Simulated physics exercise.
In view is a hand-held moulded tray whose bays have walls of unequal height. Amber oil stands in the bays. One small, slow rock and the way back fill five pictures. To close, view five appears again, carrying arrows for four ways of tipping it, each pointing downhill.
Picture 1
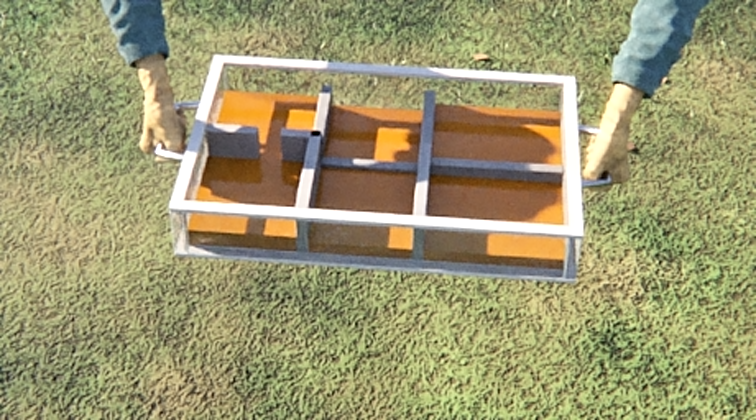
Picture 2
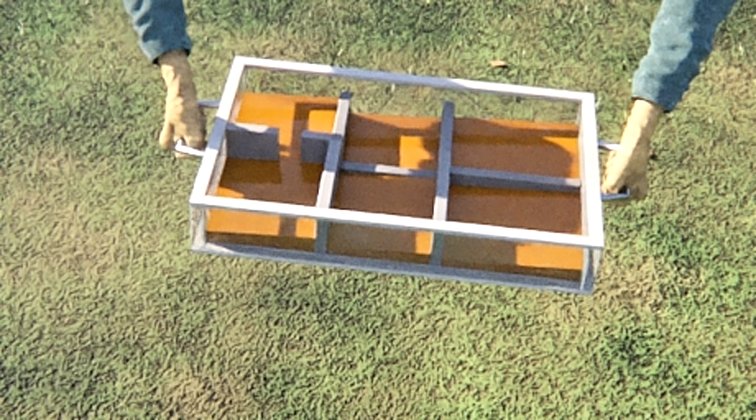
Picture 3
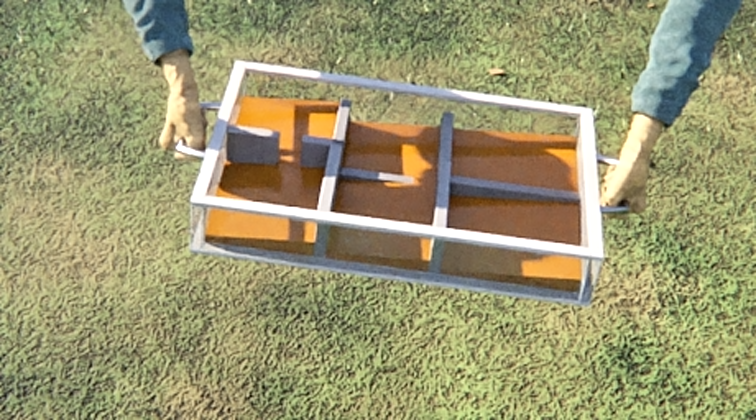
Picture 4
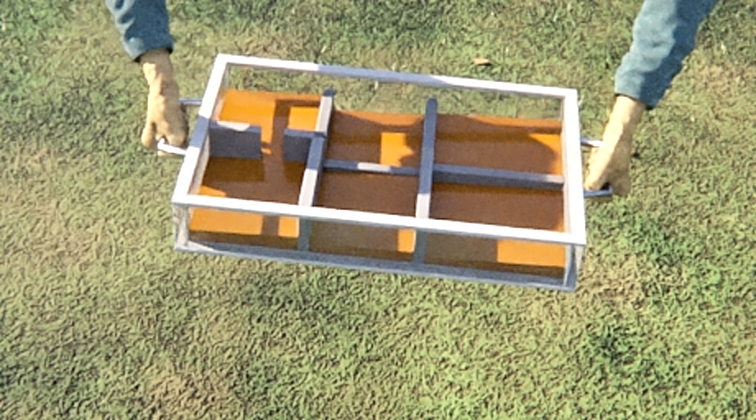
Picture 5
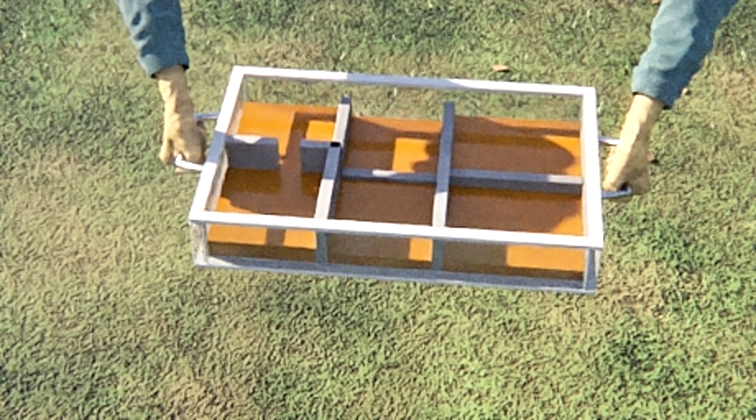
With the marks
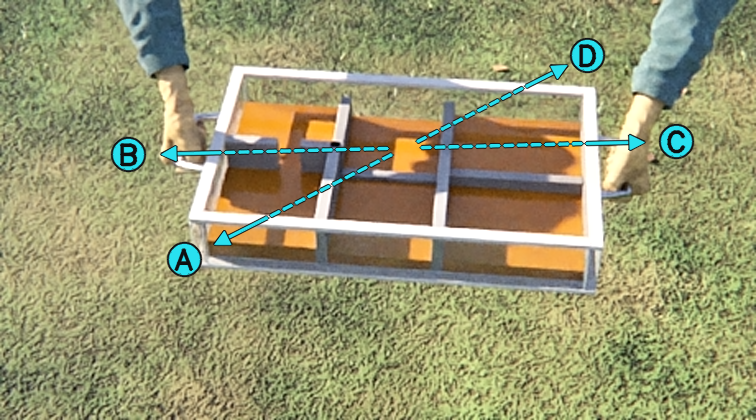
Two hands held a clear, divided tray of amber oil over grass, tilting it toward the back right until some ran over an inner wall in the middle, then easing it level again.
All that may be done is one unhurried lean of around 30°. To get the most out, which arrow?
Use direction D.
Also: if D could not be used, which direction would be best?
Direction A.
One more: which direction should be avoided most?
Here it is direction B.
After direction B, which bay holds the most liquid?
It is the front left one.
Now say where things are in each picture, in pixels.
The tray is level; deepest in the back left bay, at (270, 124), shallowest in the back middle.
Tipped about 4° down to the back right; no wall is crossed.
Tipped about 6° down to the back right; liquid runs over the wall between the front middle and back middle bays.
Tipped about 3° down to the back right; no wall is crossed.
The tray is level; deepest in the front left bay, at (273, 204), shallowest in the back middle.
On the marked copy, A ends at (219, 241); B ends at (166, 153); C ends at (639, 142); D ends at (562, 68).
With A, about 51 % stays in the tray, the largest part in the front left bay.
With B, about 89 % stays in the tray, the largest part in the front left bay.
With C, about 70 % stays in the tray, the largest part in the back right bay.
With D, about 34 % stays in the tray, the largest part in the back right bay.
